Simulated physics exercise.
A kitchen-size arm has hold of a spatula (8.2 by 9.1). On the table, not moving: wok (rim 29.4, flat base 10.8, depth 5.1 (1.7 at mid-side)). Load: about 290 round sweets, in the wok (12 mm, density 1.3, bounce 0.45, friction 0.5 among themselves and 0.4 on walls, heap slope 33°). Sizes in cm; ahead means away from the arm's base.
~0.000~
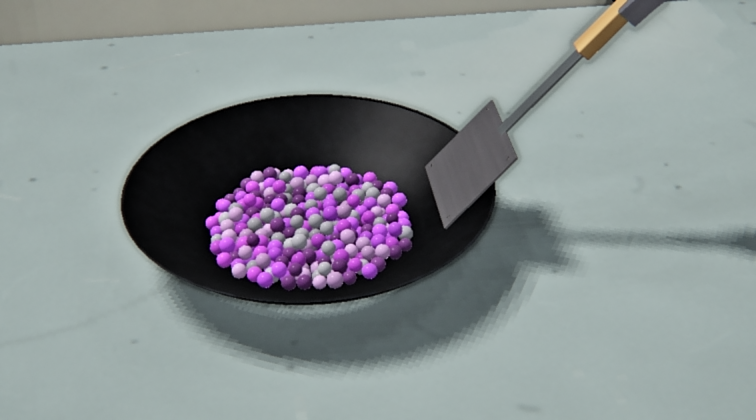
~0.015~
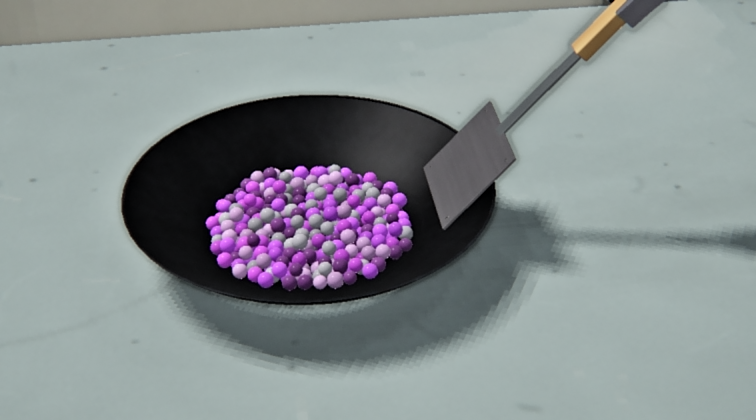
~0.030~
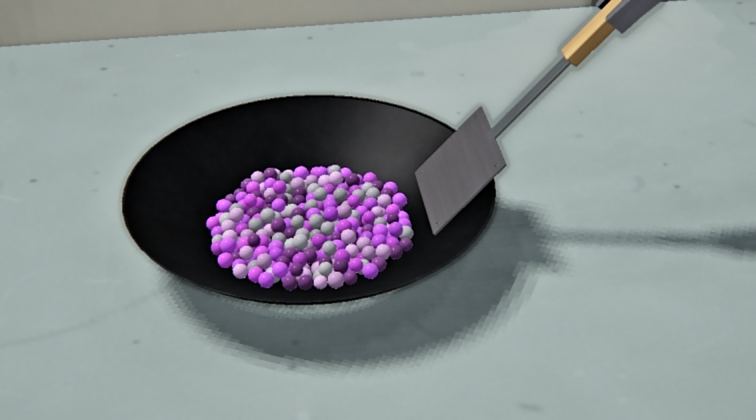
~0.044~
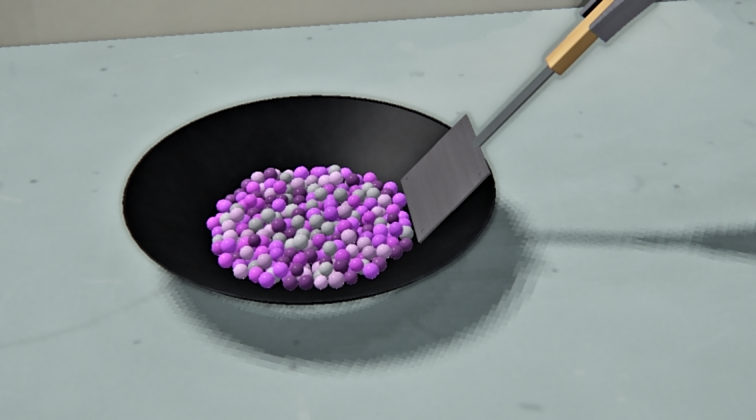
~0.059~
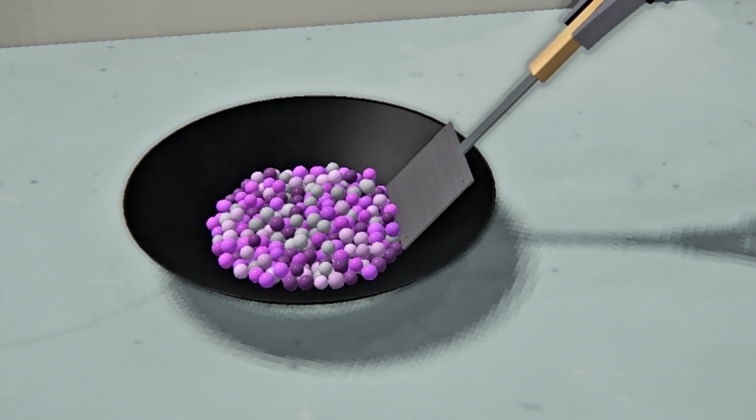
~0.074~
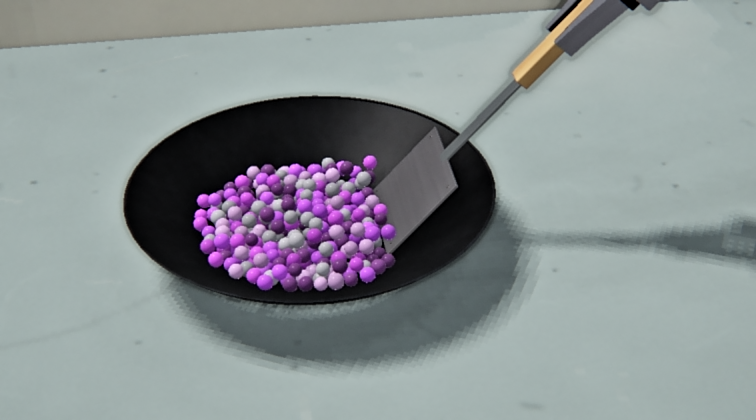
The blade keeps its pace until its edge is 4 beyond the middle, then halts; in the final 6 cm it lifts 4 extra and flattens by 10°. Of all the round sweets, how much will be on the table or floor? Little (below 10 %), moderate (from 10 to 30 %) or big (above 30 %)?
A little share, below 10 %, ends on the table or floor.
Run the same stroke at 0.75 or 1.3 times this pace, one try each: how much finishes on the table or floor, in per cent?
About 0 and 15 per cent.
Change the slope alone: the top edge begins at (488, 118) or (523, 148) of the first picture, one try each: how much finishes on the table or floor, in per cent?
Some 0 and 5 per cent.
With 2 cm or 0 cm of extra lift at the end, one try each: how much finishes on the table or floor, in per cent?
Some 0 and 5 per cent.
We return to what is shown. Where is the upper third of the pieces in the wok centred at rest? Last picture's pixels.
Near (195, 209).
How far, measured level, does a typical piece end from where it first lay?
Some 6 cm.
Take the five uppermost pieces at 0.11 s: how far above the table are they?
Some 5 cm.
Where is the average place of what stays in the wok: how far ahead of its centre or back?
Some 5.5 cm ahead.
After 0.11 s, sloping 48°, highest piece 7 above the table; 287 in the wok.
After 0.15 s, sloping 44°, highest piece 8 above the table; 286 in the wok, 1 on the blade or in flight.
After 0.36 s, sloping 38°, highest piece 7 above the table; 276 in the wok, 6 on the table or floor, 5 on the blade or in flight.
After 1.41 s, sloping 38°, highest piece 5 above the table; 276 in the wok, 11 on the table or floor.
In the end, 276 in the wok, 11 on the table or floor. That is 4 % on the table or floor.
